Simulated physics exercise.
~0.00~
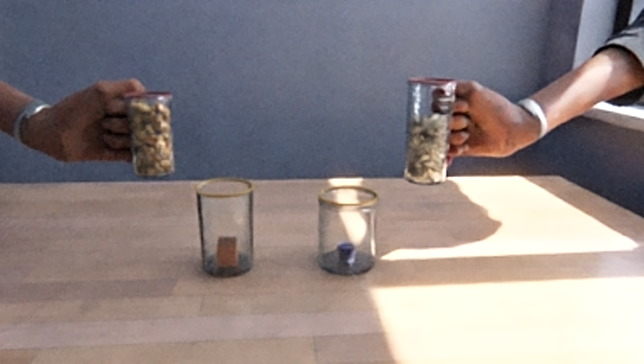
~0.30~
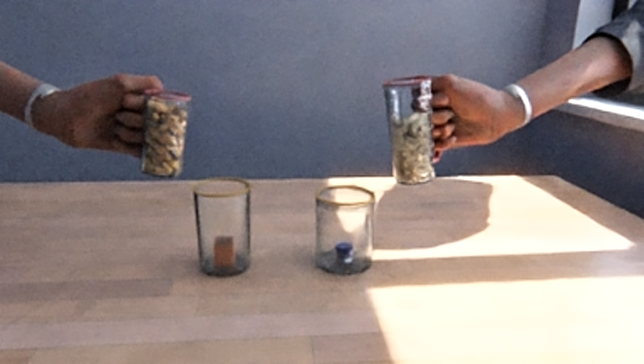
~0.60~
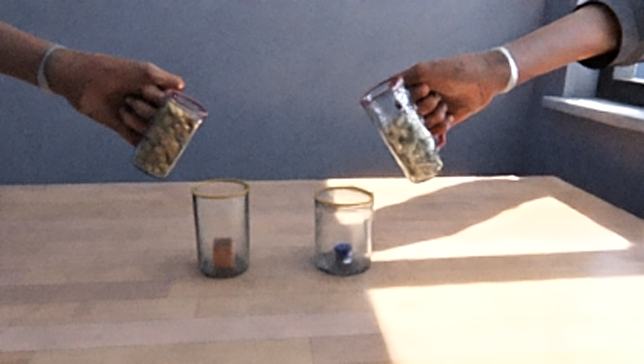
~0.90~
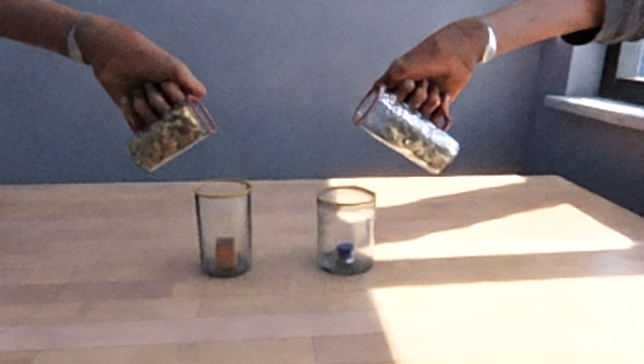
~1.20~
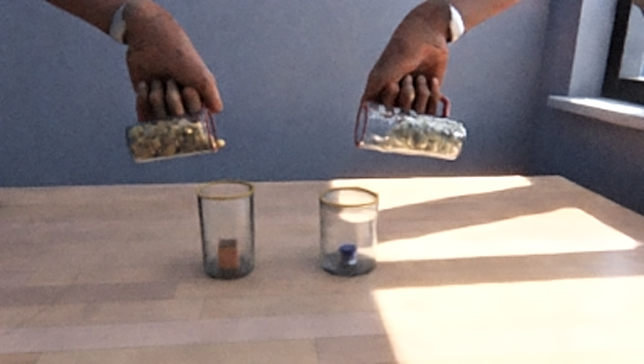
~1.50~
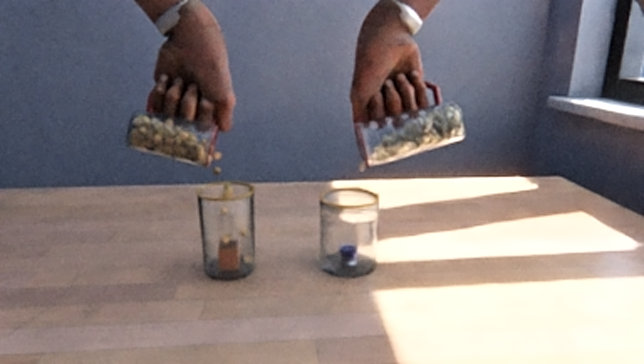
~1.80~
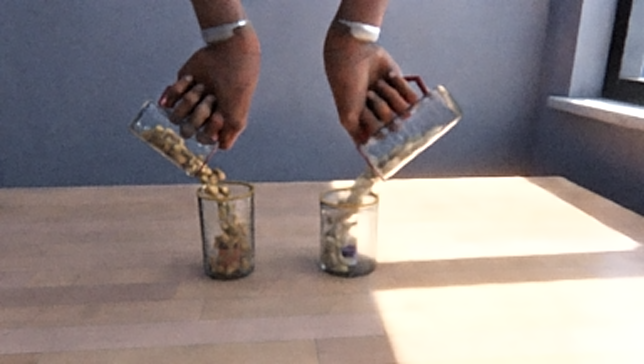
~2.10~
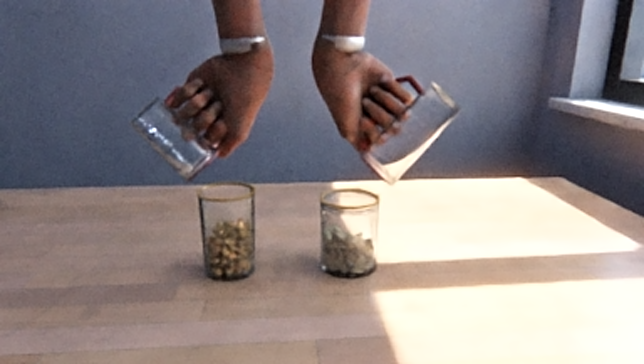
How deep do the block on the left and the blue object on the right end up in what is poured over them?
Both end up completely buried, with the orange-brown block and the blue object each hidden beneath the poured pieces.
